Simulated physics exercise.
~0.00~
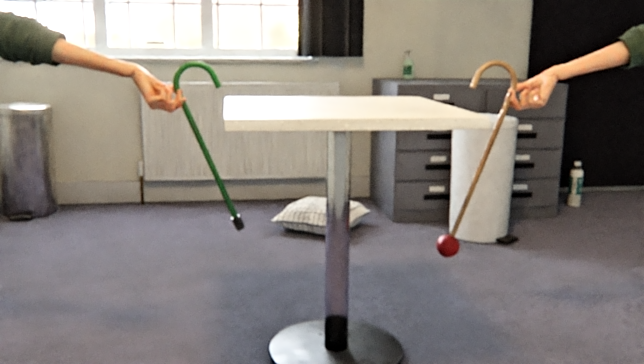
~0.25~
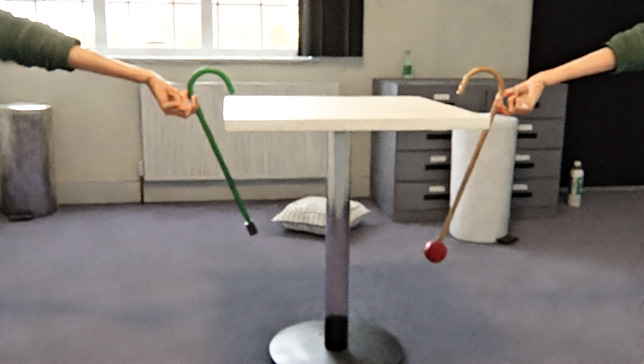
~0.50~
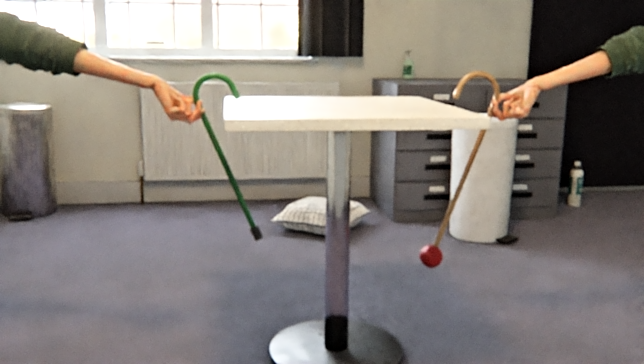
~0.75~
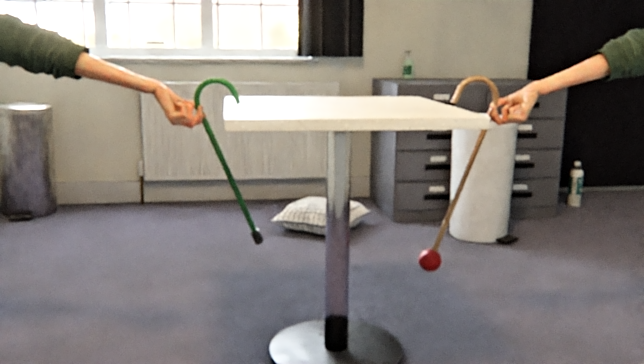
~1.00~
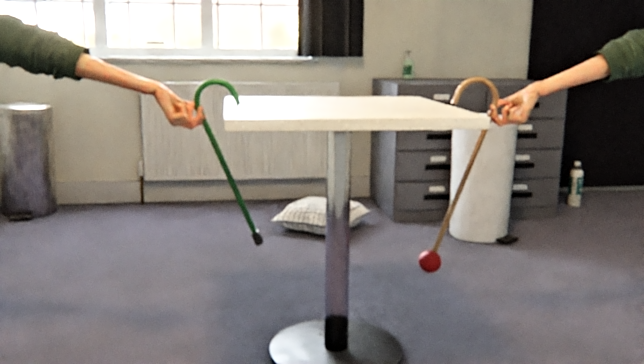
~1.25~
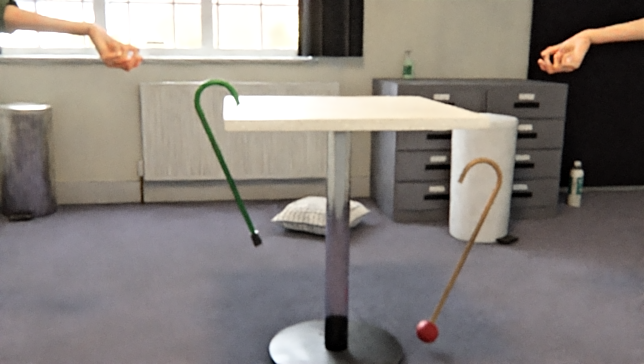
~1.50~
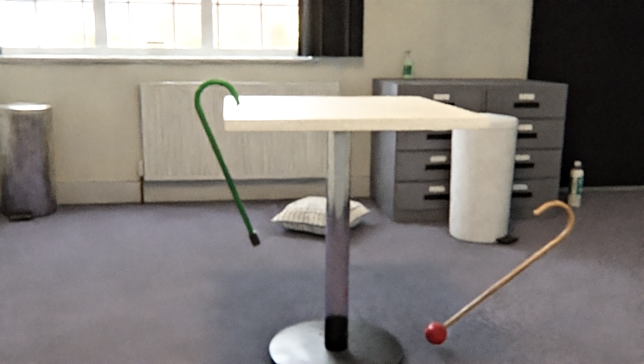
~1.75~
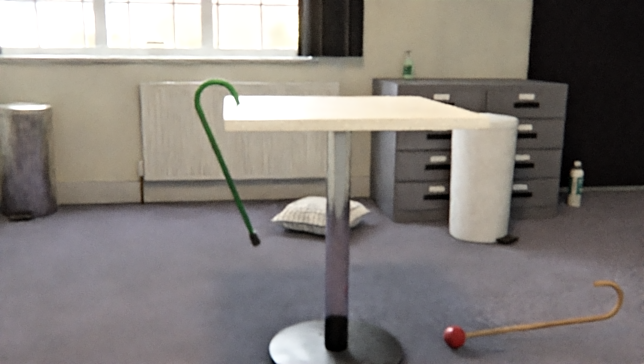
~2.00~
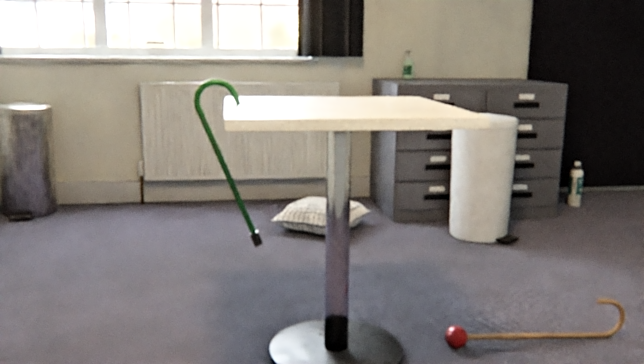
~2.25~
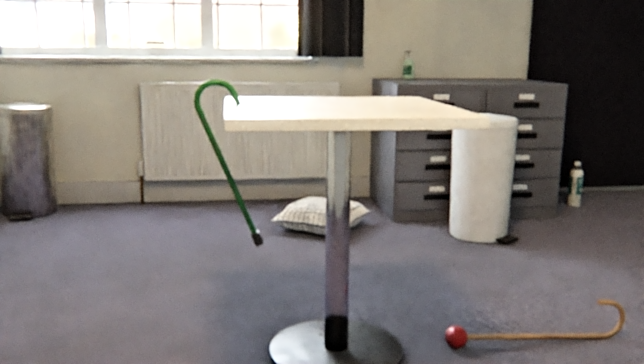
Two hooked canes set against a table's edges by two hands, the green one staying hooked, the red-ended one falling to the floor.
